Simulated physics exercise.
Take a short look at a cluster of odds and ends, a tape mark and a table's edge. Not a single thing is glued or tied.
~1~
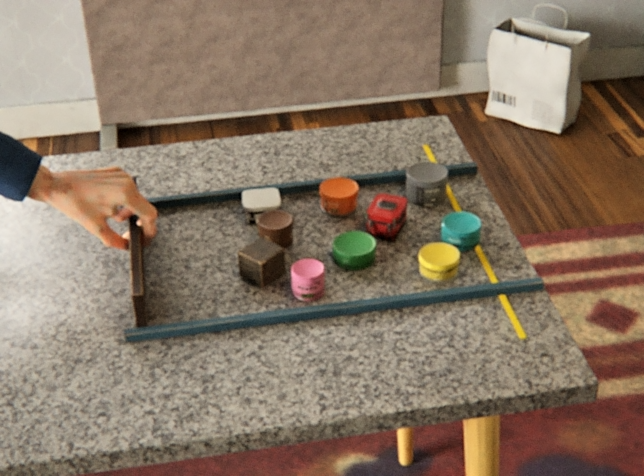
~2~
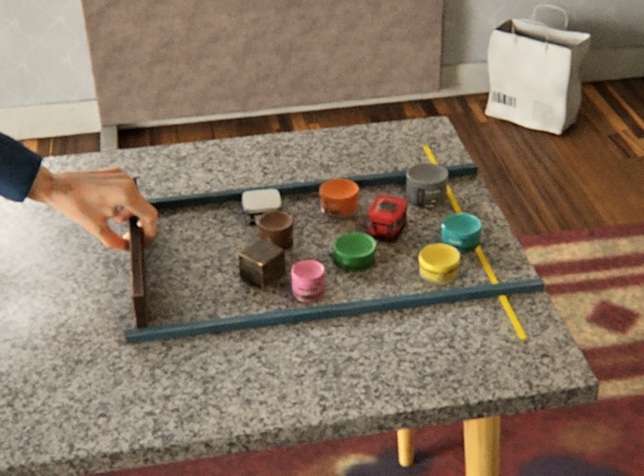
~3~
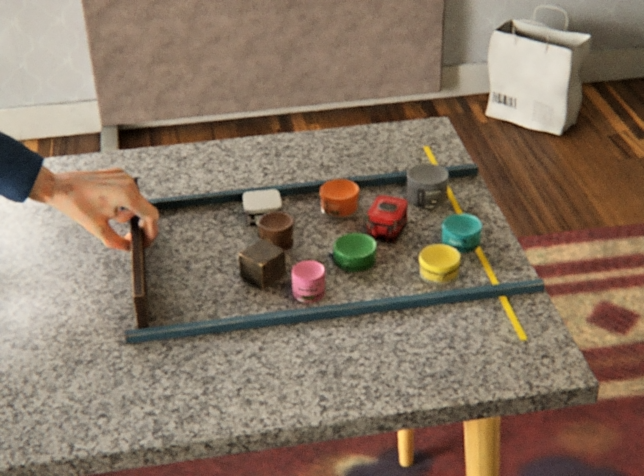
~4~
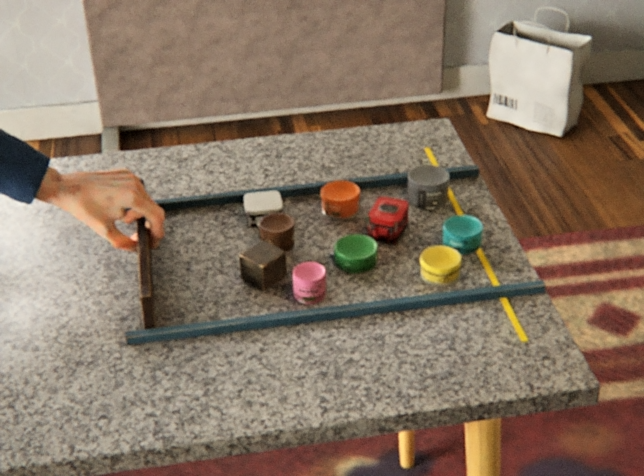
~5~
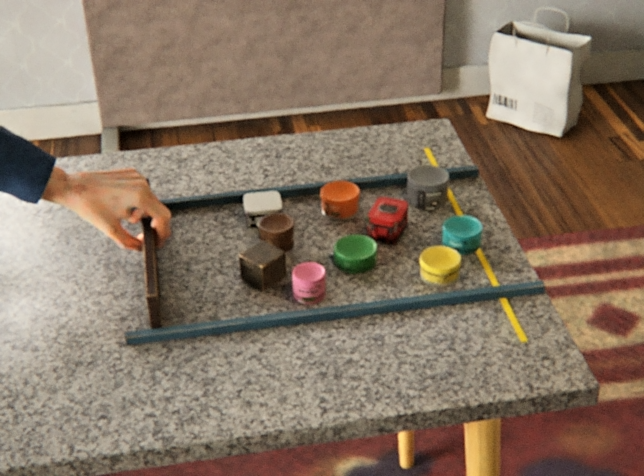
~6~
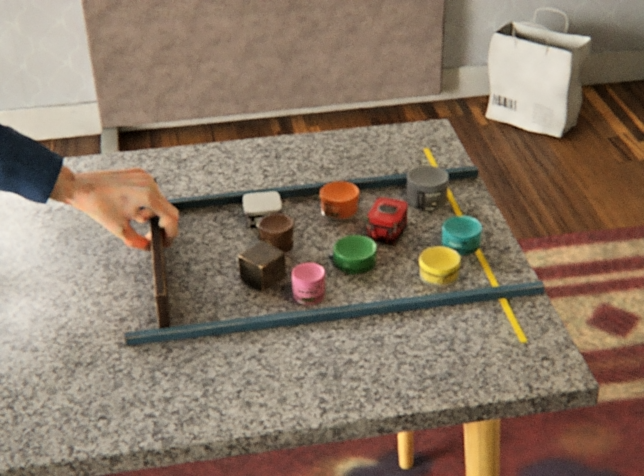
Hand sliding a dark board slightly right between two blue rails on a speckled table, the colourful tubs and cases staying still.
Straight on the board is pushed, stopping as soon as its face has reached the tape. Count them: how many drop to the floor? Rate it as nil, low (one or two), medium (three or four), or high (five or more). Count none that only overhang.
High, five or more.
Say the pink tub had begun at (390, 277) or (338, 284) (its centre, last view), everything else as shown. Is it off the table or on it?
Results in order - still up; still up.
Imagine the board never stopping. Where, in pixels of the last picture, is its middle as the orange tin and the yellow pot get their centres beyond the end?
Roughly (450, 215); for the second one, roughly (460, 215).
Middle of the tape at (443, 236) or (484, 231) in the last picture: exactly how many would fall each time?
So it's 2 the first time and 6 the second time.
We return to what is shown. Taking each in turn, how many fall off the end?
Fallen: 6.
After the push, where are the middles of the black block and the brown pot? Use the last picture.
Black block at about (496, 242), brown pot at about (483, 215).
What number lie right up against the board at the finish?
All in all, 4.
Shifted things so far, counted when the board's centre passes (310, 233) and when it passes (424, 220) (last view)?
One spot: 6. Other spot: 10.
Soon after, none off yet; turquoise tub at rest near (462, 236); grey tub at rest near (427, 188); yellow pot at rest near (440, 267).
After that, none off yet; turquoise tub moving near (466, 235); grey tub displaced a little near (448, 185); yellow pot at rest near (441, 267).
In the end, the number that fall off is five or more; gone, green tub, orange tin, red case, yellow pot, grey tub and turquoise tub.
